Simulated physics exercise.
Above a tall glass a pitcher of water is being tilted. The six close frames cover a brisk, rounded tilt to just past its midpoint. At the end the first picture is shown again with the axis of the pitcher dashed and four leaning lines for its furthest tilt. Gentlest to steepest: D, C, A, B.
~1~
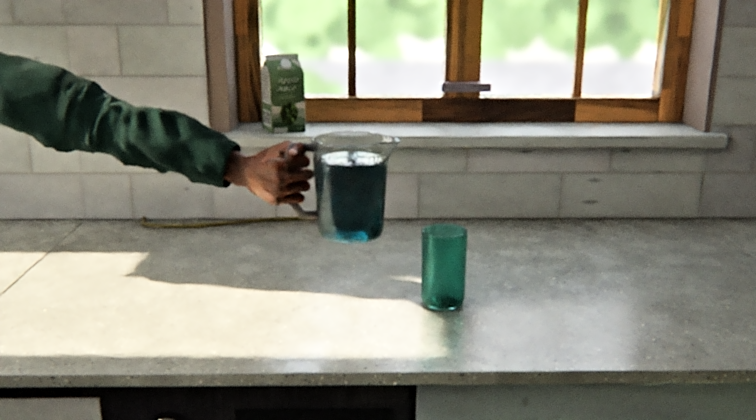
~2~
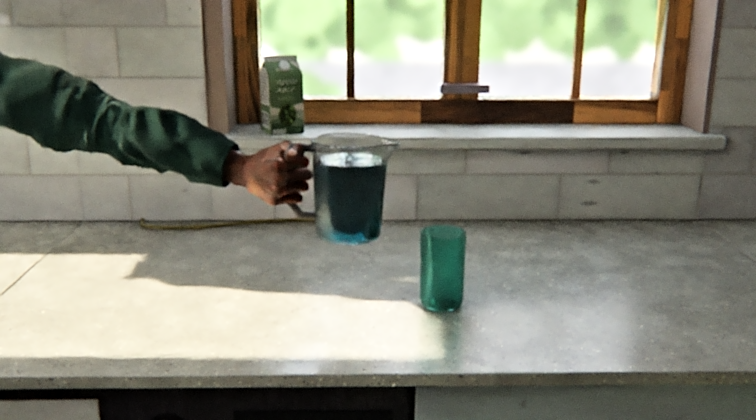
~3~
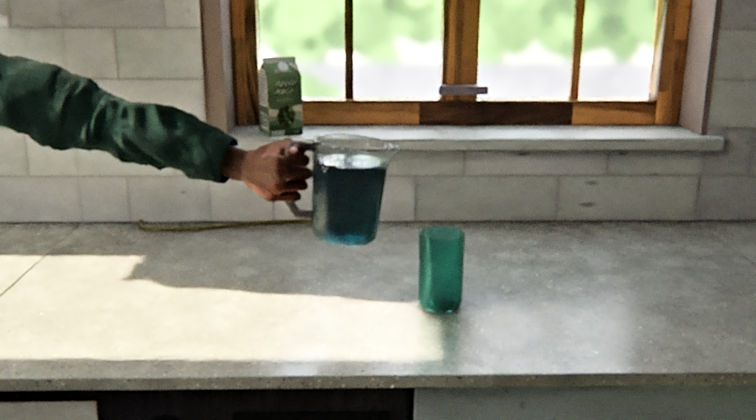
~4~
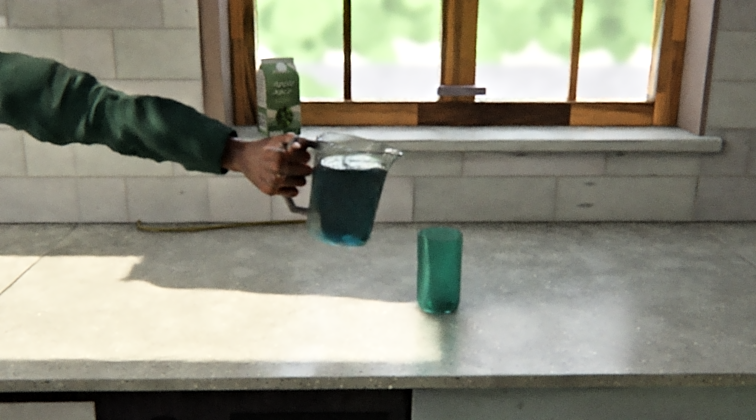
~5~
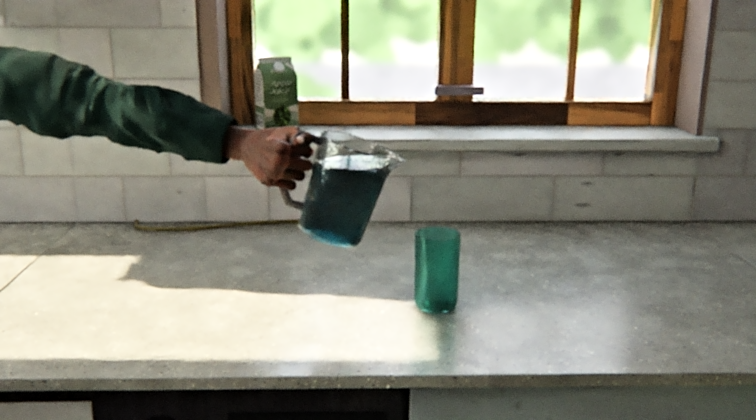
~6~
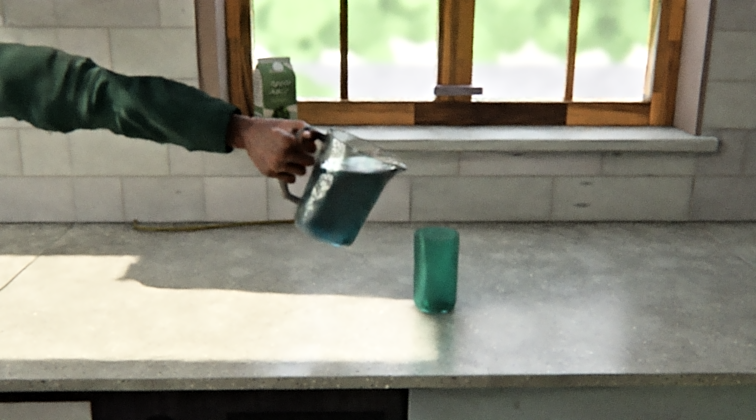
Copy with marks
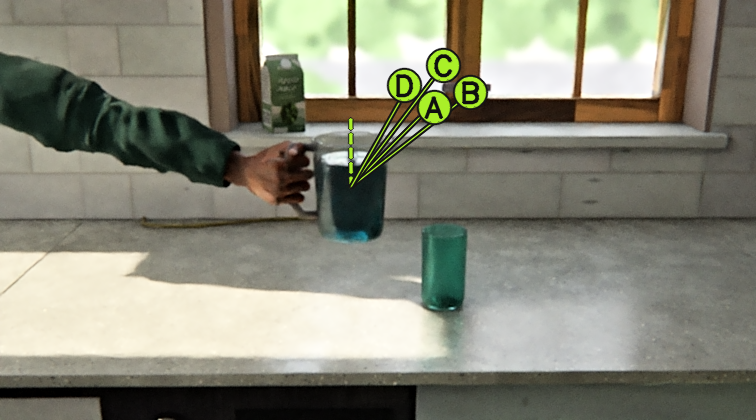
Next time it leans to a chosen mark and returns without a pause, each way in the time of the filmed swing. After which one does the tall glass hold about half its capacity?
B is best.
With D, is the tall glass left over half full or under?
Under.
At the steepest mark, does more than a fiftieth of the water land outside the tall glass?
No.
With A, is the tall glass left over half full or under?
Under.
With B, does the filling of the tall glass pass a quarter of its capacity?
Yes, it does.
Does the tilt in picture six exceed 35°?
No.
On the marked copy, A at (419, 117); B at (457, 103); C at (432, 79); D at (399, 102).
For tilt A, the tall glass ends with about 31 % of what it can hold.
For tilt B, the tall glass ends with about 50 % of what it can hold.
For tilt C, the tall glass ends with about 15 % of what it can hold.
For tilt D, the tall glass ends with about 5 % of what it can hold.
